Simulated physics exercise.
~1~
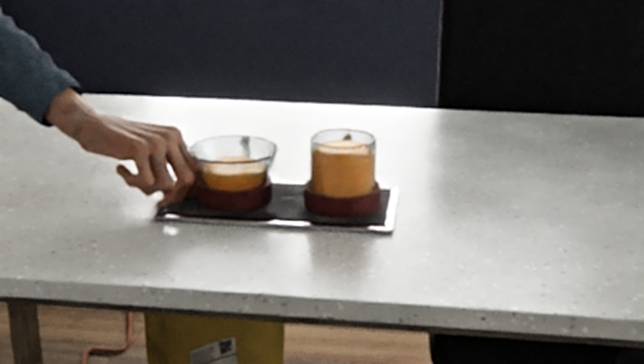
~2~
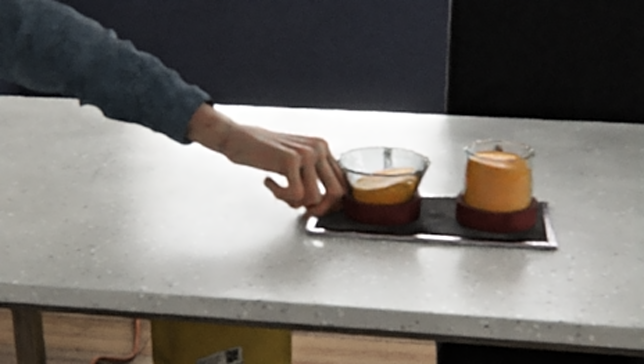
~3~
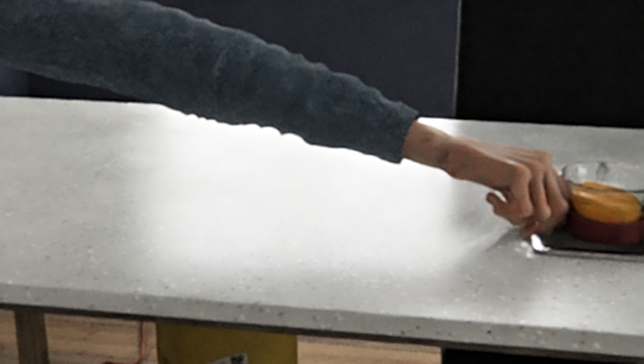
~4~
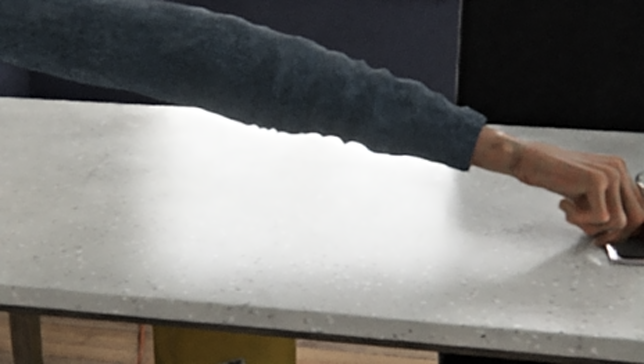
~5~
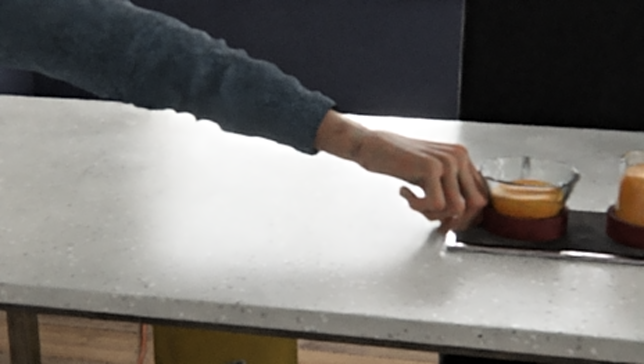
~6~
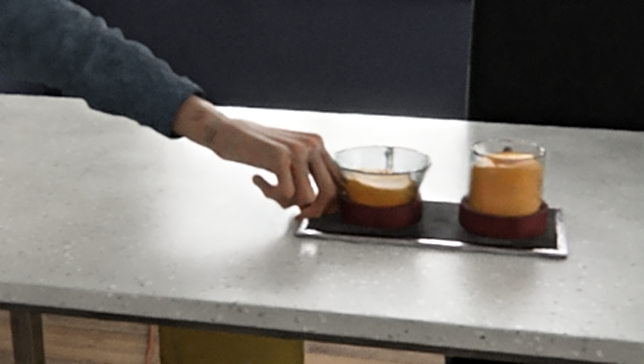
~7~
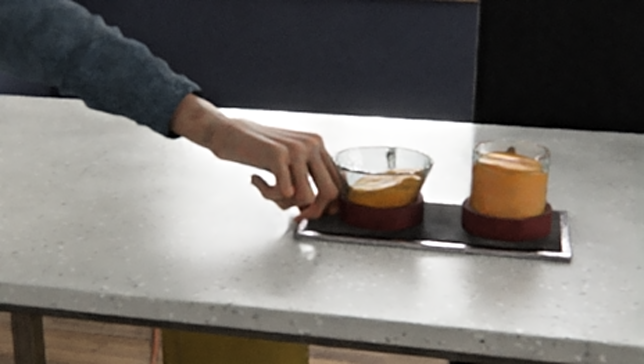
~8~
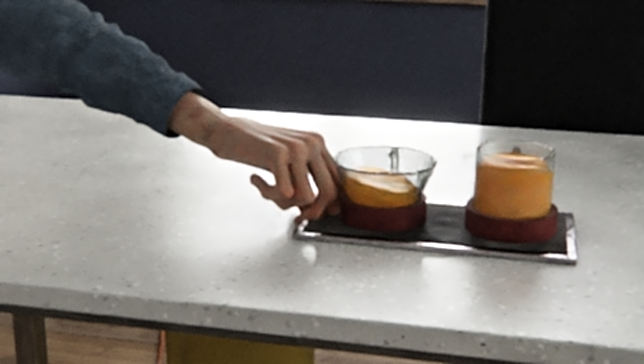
The clip opens on a pale speckled table, where a hand in a dark blue-grey sleeve grips the left end of a dark tray. On the tray, a wide glass cup and a taller, straighter one sit in dark red holders, both containing orange juice. The hand pushes the tray far to the right until it is almost entirely out of view. It then reverses and pulls the tray back left, bringing both cups into sight as the juice tilts. The tray stops right of its starting place, with the hand still at its edge, both cups upright and no spill visible.
